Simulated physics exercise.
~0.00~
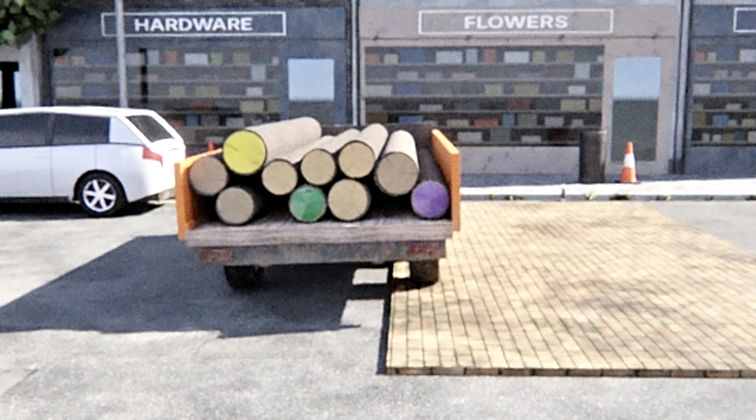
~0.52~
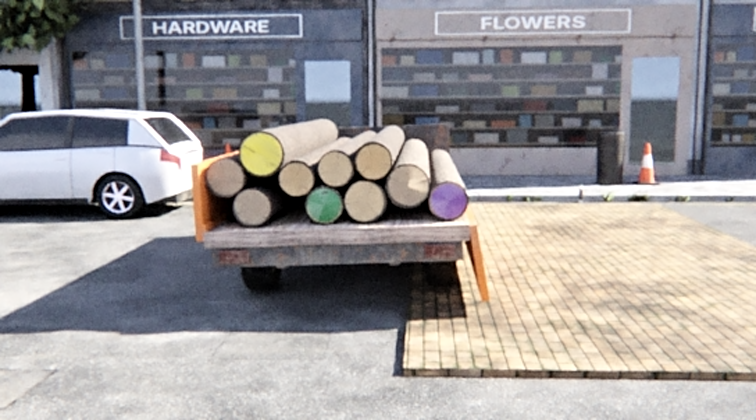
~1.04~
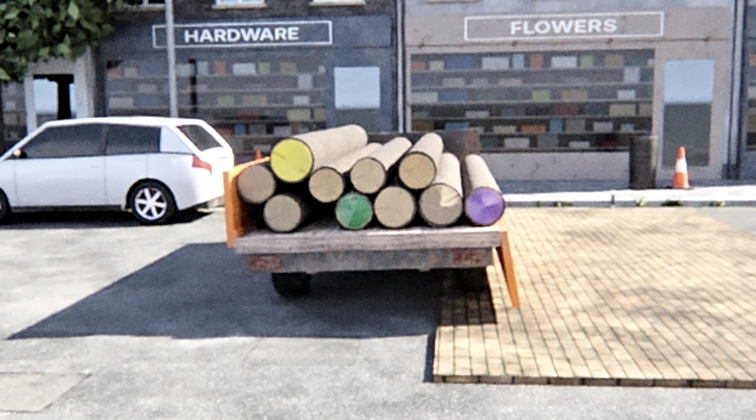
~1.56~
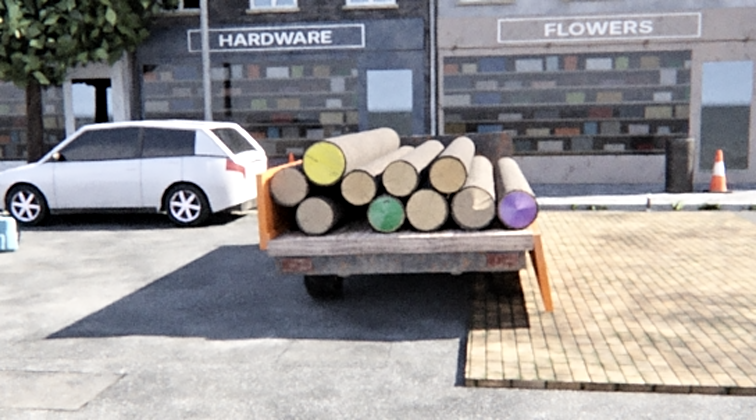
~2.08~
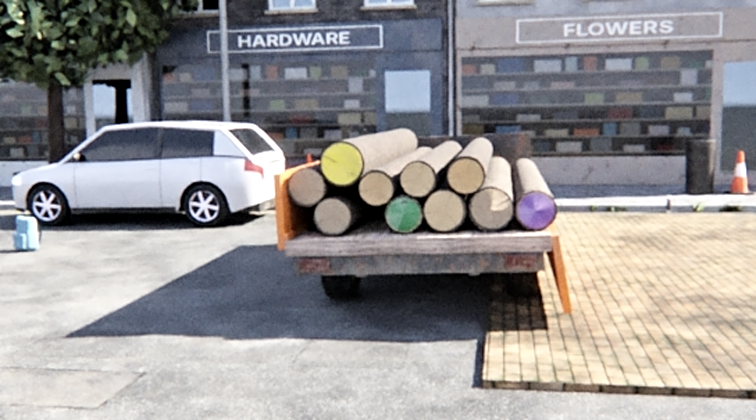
The orange side board on the right of a low trailer stacked with logs swings down and hangs below the deck, while the left board stays upright. The purple, green and yellow-ended logs keep their places, and the whole load remains aboard as the view pans slightly left.
